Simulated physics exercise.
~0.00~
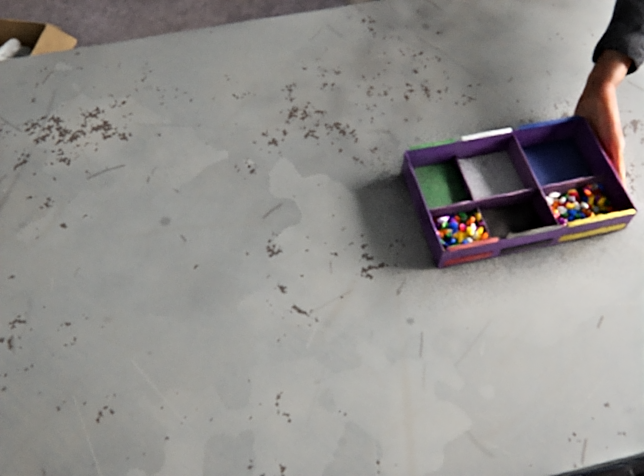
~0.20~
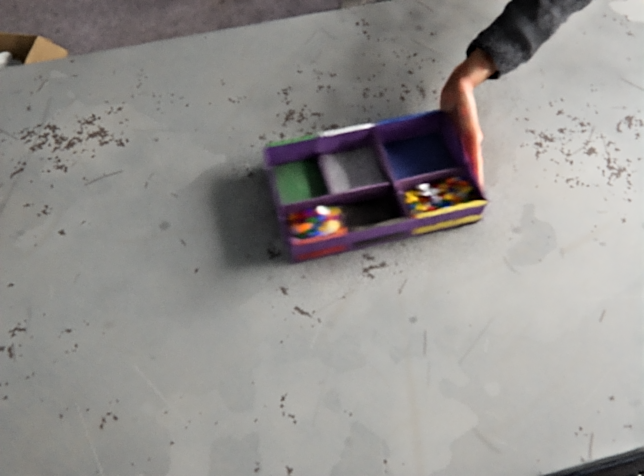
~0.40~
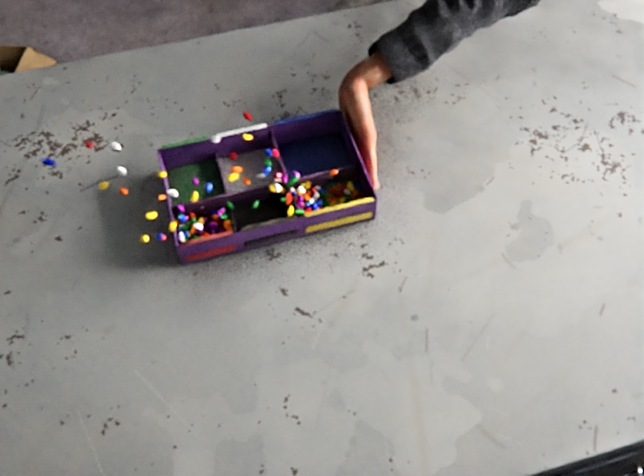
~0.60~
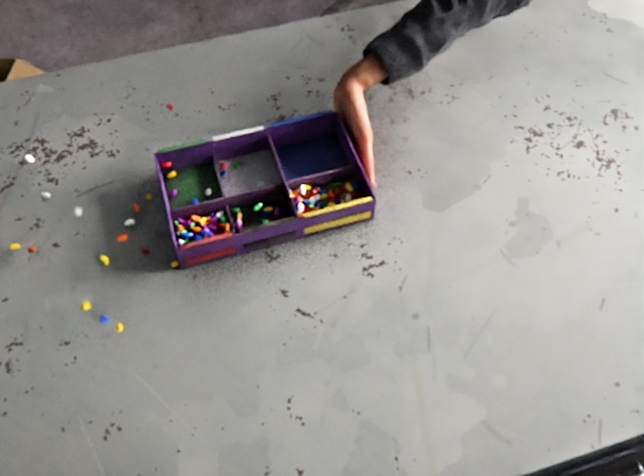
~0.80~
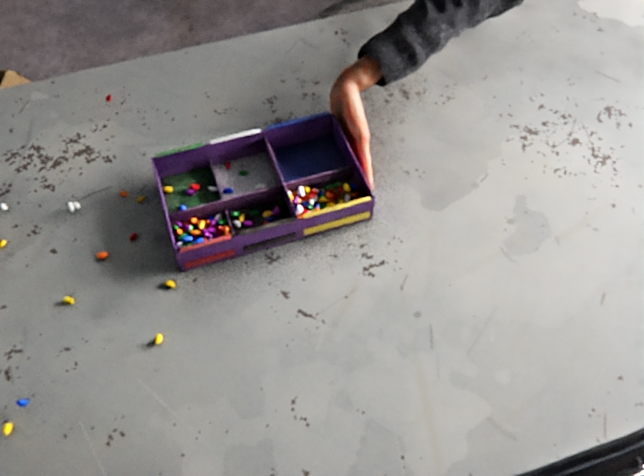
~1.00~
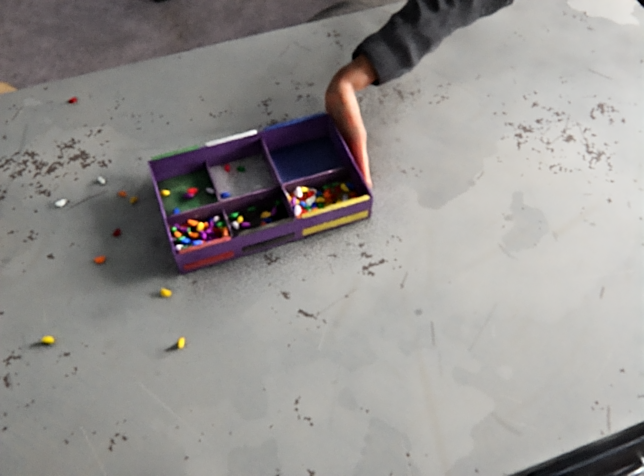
A purple compartment tray holding colorful jelly beans slides left across a worn gray table, a hand at its right end, then stops abruptly; beans spill into neighboring compartments and fly out to the left, several scattering over the tabletop while most stay inside the tray.
